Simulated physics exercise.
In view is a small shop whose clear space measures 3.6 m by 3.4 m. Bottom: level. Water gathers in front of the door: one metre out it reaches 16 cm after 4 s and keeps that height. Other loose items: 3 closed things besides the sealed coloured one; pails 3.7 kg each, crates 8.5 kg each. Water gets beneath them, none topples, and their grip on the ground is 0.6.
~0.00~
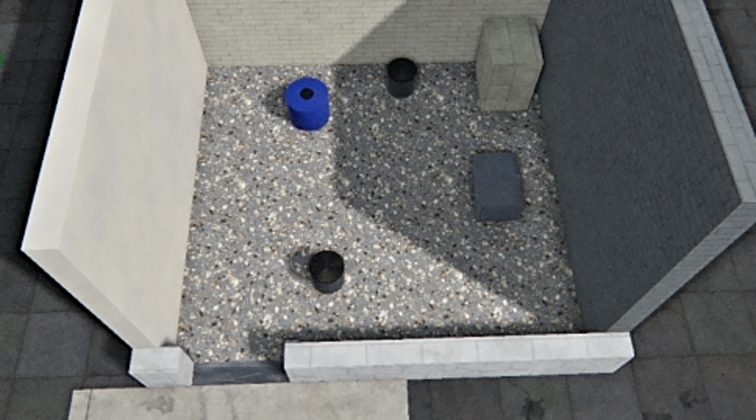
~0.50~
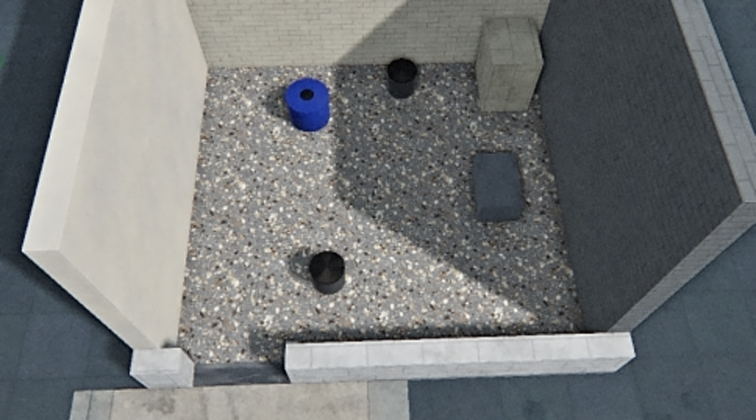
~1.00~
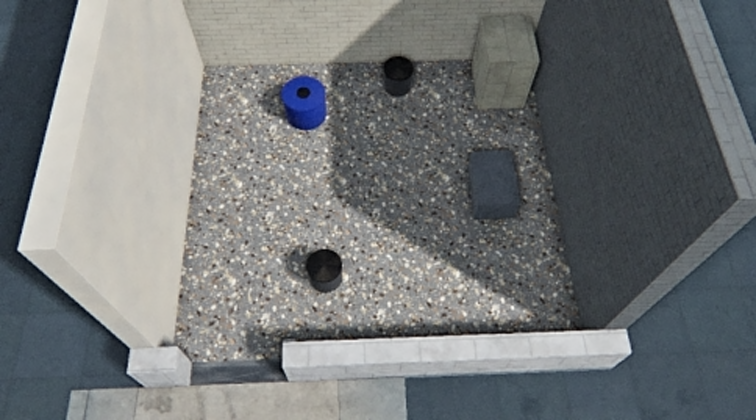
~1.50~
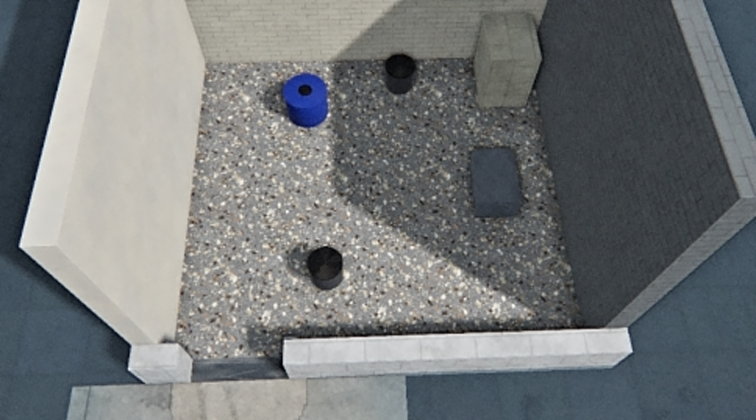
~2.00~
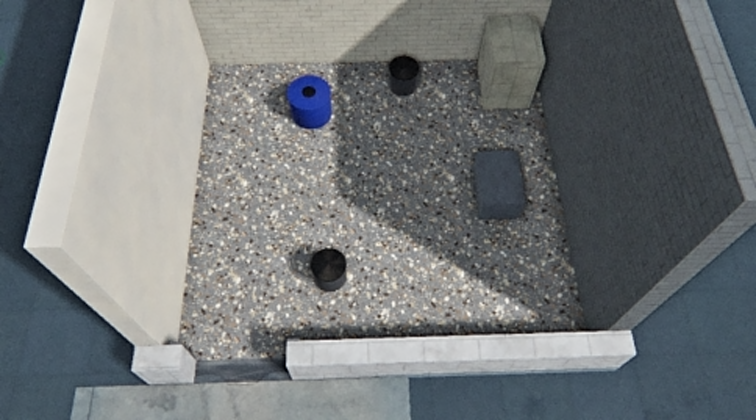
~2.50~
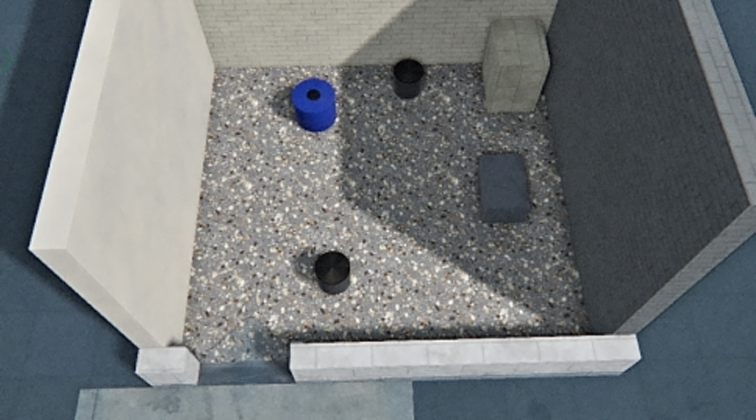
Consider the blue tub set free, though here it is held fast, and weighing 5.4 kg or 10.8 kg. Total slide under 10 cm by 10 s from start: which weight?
Neither.
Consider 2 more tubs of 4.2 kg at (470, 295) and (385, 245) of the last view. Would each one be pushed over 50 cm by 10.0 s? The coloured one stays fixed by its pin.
Below the mark, then below the mark.
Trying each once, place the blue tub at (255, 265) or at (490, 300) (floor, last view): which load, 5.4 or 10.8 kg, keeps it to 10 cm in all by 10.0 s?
Well, first neither mass is sufficient, and next the light mass is sufficient.
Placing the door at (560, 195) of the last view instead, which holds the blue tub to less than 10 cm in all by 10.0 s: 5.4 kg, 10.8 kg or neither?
Short version: Only the heavy mass succeeds.
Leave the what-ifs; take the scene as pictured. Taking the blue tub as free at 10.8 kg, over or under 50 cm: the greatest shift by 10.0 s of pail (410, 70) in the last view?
Verdict for this one: Beyond half a metre.
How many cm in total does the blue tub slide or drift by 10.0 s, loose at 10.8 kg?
Roughly 100 centimetres.
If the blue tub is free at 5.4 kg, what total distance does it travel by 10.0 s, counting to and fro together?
Some 200 cm in all.
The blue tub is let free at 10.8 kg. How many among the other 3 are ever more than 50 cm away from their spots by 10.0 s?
I get 1.
After 3.5 s the blue tub would be 0 cm from its start with 5.4 kg and 0 cm from its start with 10.8 kg; 0 cm of water round it then.
After 4.5 s the blue tub would be 0 cm from its start with 5.4 kg and 0 cm from its start with 10.8 kg; 0 cm of water round it then.
After 7.0 s the blue tub would be 48 cm from its start with 5.4 kg and 0 cm from its start with 10.8 kg; 4 cm of water round it then.
After 10.0 s the blue tub would be 149 cm from its start with 5.4 kg and 93 cm from its start with 10.8 kg; 7 cm of water round it then.
